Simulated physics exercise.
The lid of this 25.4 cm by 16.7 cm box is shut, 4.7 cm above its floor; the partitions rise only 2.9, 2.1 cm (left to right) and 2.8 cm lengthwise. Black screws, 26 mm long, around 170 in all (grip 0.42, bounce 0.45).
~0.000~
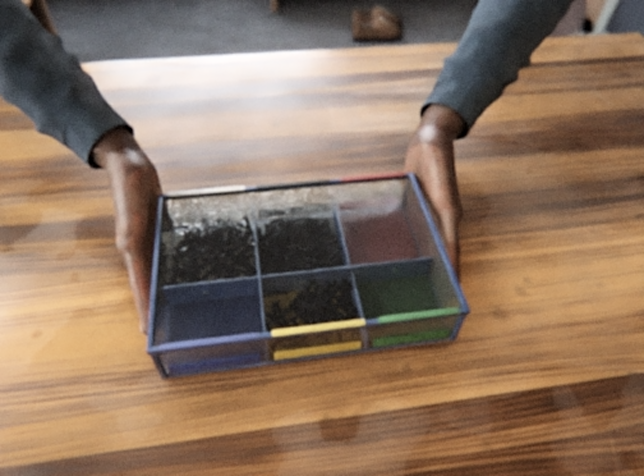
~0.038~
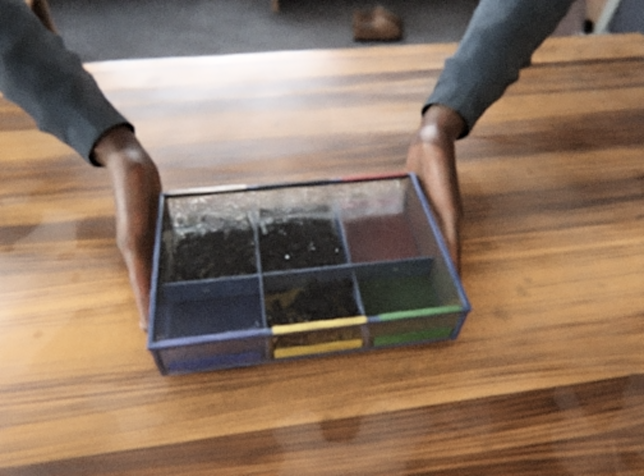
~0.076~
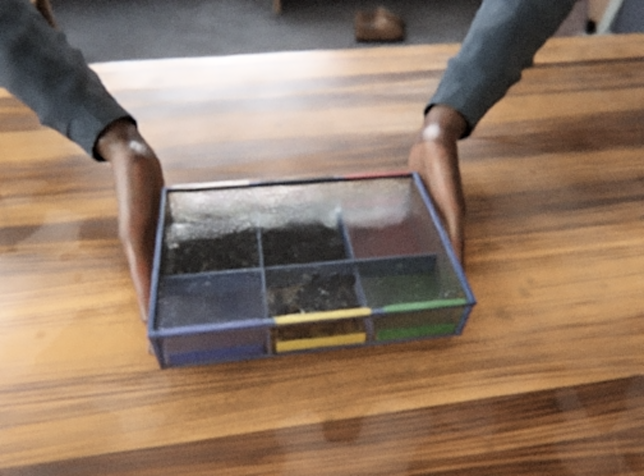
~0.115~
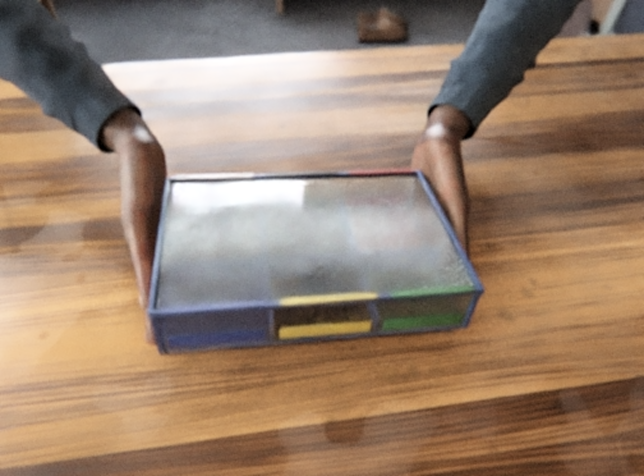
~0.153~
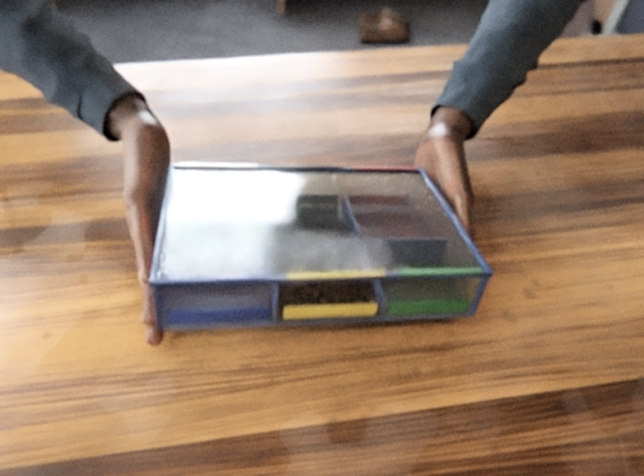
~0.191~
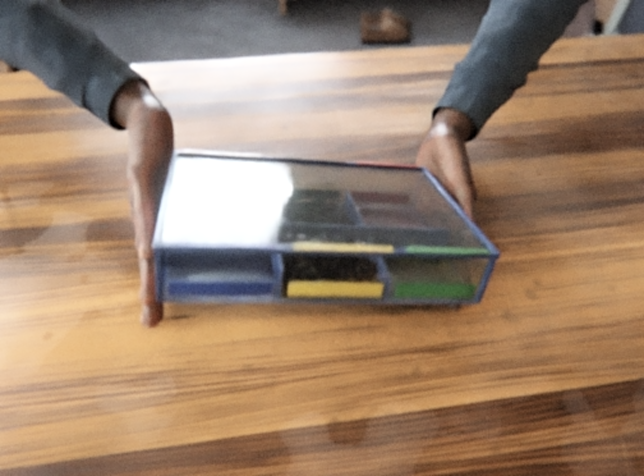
Two hands held a clear-lidded, divided box of small black pieces above a wooden table and tilted it, raising the near edge as glare spread across the lid and the front side came into view.
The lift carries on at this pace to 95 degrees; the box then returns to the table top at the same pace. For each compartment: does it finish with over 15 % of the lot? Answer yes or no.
Red compartment: Yes; blue compartment: No; green compartment: No; yellow compartment: No; white compartment: Yes; black compartment: Yes.
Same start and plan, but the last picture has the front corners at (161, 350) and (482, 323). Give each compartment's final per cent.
Red 0, blue 10, green 25, yellow 35, white 25, black 5.
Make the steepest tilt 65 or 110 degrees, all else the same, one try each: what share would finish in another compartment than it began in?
Some 10 and 30 per cent.
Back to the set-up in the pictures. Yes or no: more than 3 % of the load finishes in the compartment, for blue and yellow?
Blue no, yellow yes.
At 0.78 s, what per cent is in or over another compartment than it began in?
Roughly 15 per cent.
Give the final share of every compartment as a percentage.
Red 20; blue 0; green 0; yellow 5; white 40; black 30.
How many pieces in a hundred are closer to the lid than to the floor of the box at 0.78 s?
Roughly 60 per cent.
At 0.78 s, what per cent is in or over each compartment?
Red 10; blue 0; green 0; yellow 20; white 40; black 25.
Then, at 0.78 s, tilt 94 degrees; red 10 %, yellow 20 %, white 40 %, black 25 %.
After 1.17 s, tilt 41 degrees; red 20 %, yellow 5 %, white 40 %, black 30 %.
After 1.65 s, tilt 0 degrees; red 20 %, yellow 5 %, white 40 %, black 30 %.
In the end, at 2.2 s, red 20 %, blue 0 %, green 0 %, yellow 5 %, white 40 %, black 30 %.
